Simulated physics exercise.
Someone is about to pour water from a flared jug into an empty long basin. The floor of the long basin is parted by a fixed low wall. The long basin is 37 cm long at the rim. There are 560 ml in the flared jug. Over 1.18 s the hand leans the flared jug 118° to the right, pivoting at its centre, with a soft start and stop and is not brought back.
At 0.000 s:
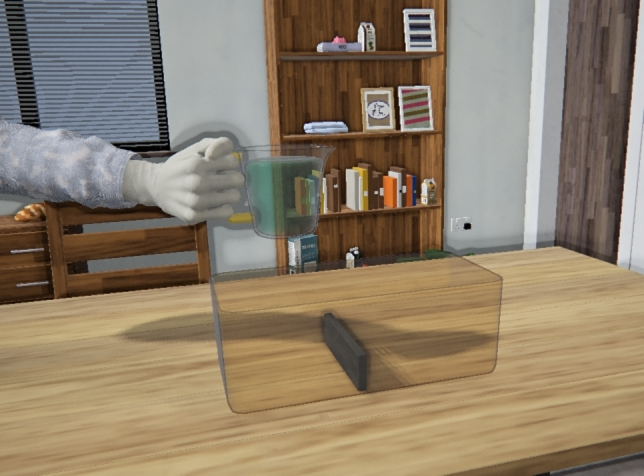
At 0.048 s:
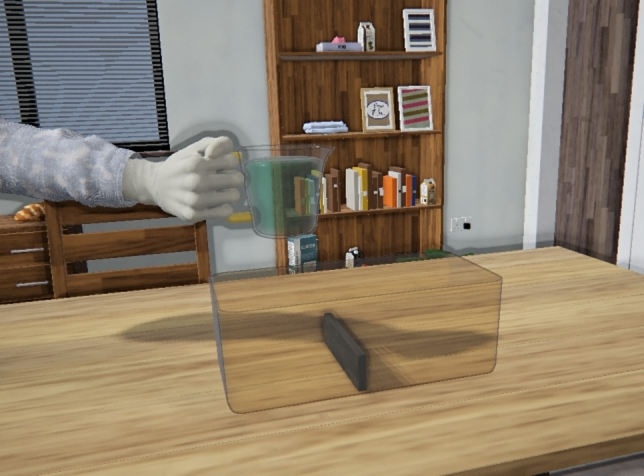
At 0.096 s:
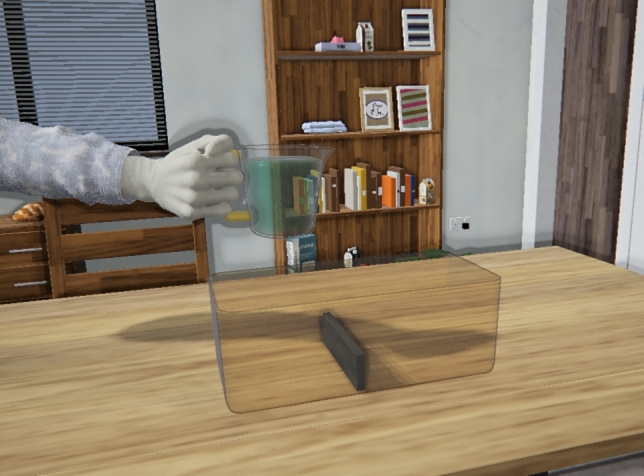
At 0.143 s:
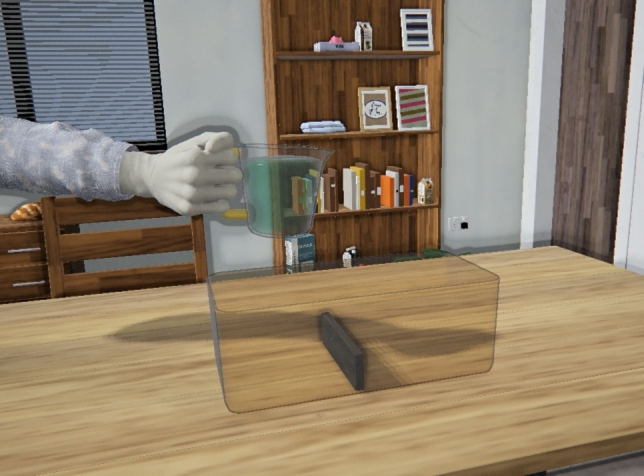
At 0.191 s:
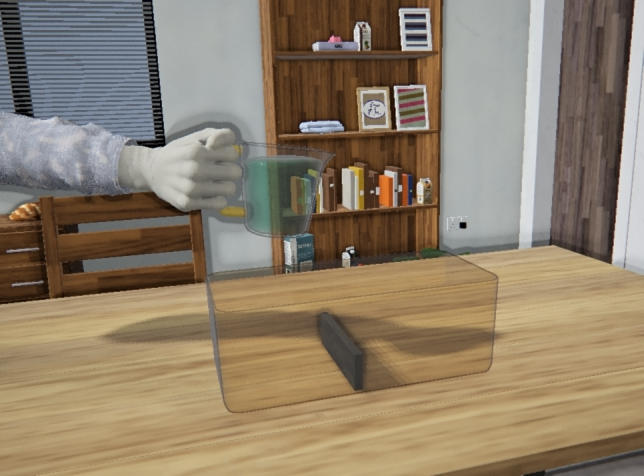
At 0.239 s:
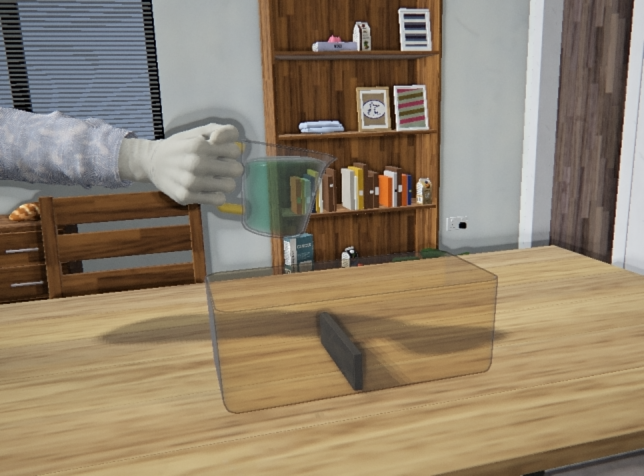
A white-gloved hand in a grey patterned sleeve reaches in from the left above a light wooden table, seen from slightly above in a room with a wooden bookshelf, dark blinds and a chair. It holds a clear flared jug of green-tinted liquid over a long transparent basin with a dark upright divider inside. The hand slowly leans the jug slightly to the right, while the view shifts very slightly.
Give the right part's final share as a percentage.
The far part has some 95 per cent.
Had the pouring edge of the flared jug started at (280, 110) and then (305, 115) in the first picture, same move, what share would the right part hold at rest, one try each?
In turn about 50 and 80 per cent.
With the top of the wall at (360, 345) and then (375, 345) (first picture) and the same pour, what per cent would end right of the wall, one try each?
In turn about 85 and 70 per cent.
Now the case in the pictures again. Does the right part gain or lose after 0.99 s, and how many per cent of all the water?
The share moves up, by some 14 per cent.
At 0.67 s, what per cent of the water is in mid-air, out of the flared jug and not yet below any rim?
About 20 per cent.
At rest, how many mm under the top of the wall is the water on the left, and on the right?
Some 50 mm on the left and 32 mm on the right.
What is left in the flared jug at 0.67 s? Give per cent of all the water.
About 68 per cent.
By 0.67 s the tilt is 72° and 67 per cent is still to pour, 0 is left of the wall and 12 right of it.
By 0.99 s the tilt is 110° and 8 per cent is still to pour, 2 is left of the wall and 81 right of it.
By 1.32 s the tilt is 118° and 0 per cent is still to pour, 5 is left of the wall and 95 right of it.
By 1.68 s the tilt is 118° and 0 per cent is still to pour, 5 is left of the wall and 95 right of it.
At rest 5 per cent lies left of the wall, 95 right of it and 1 outside.
